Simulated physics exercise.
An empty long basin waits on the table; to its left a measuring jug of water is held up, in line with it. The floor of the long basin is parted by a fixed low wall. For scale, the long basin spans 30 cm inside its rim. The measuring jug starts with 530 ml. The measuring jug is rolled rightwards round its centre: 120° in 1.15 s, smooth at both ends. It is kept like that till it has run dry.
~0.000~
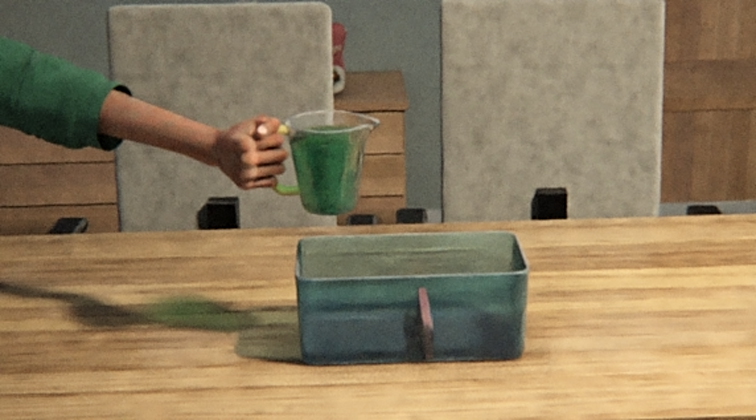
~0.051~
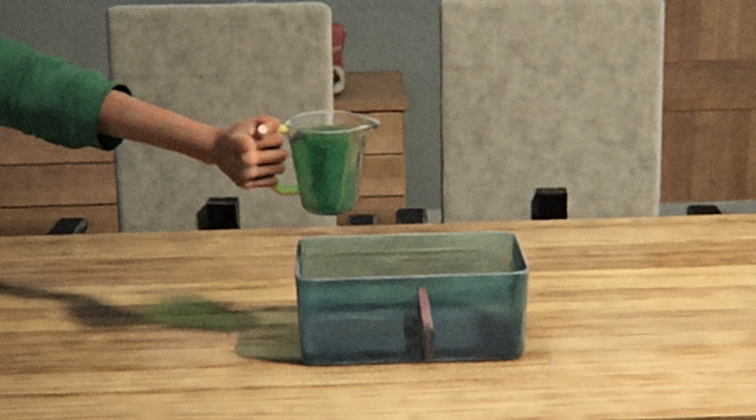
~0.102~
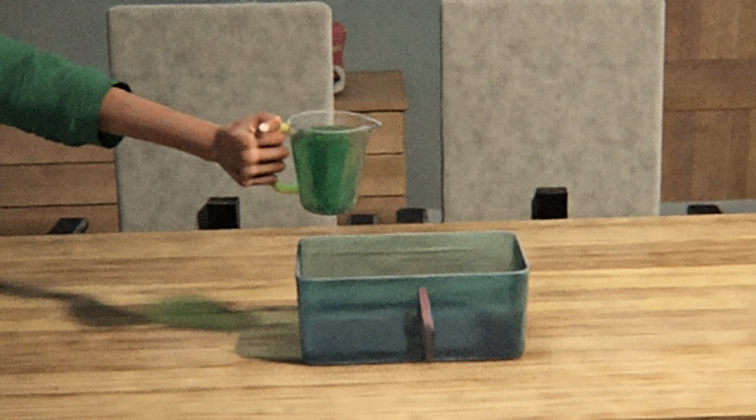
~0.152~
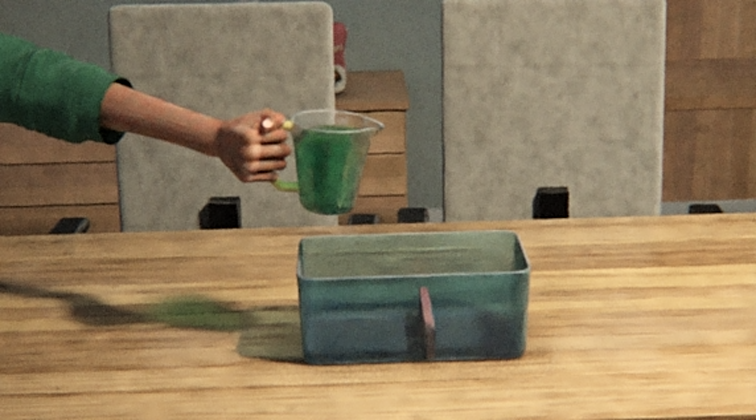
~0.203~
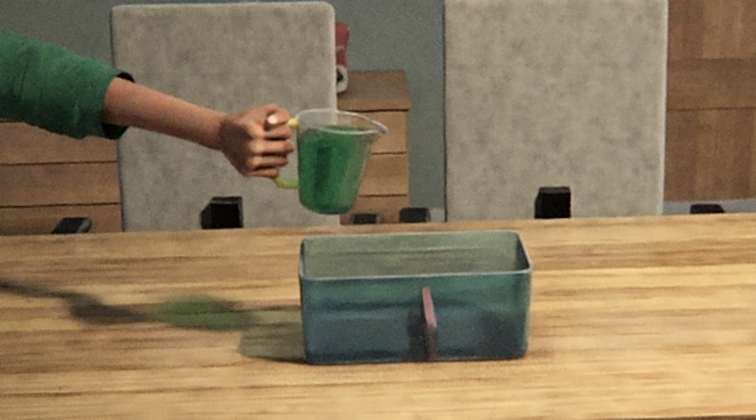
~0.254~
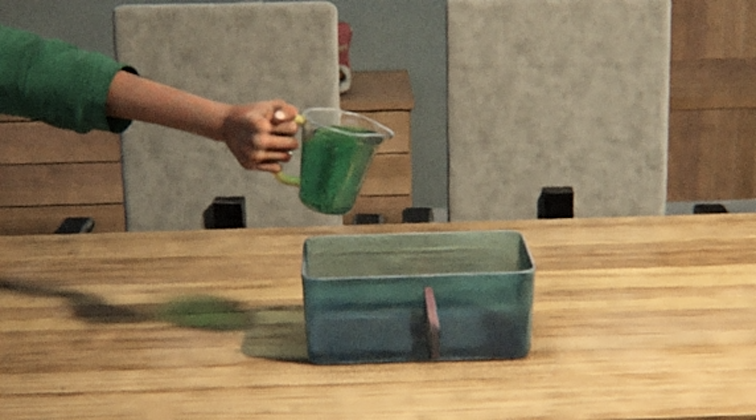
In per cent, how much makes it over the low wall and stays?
Roughly 56 per cent is past the wall.
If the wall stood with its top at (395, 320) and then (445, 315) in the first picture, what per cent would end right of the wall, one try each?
First 85, then 25 per cent.
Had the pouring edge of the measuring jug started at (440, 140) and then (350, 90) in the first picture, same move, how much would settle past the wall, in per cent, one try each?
First 85, then 20 per cent.
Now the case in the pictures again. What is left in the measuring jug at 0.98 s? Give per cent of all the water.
Near 7 in a hundred.
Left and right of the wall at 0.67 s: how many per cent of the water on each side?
Near 0 on the left, 12 on the right.
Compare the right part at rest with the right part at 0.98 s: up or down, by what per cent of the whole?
It goes up by about 2.
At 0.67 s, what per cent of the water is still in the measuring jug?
About 66 per cent.
Then, 0.67 s in, the tilt is 76° and 66 per cent is still to pour, 0 is left of the wall and 13 right of it.
Then, 0.98 s in, the tilt is 114° and 7 per cent is still to pour, 30 is left of the wall and 54 right of it.
Then, 1.30 s in, the tilt is 120° and 0 per cent is still to pour, 43 is left of the wall and 56 right of it.
Then, 1.65 s in, the tilt is 120° and 0 per cent is still to pour, 43 is left of the wall and 56 right of it.
Finally, 43 per cent lies left of the wall, 56 right of it and 1 outside.
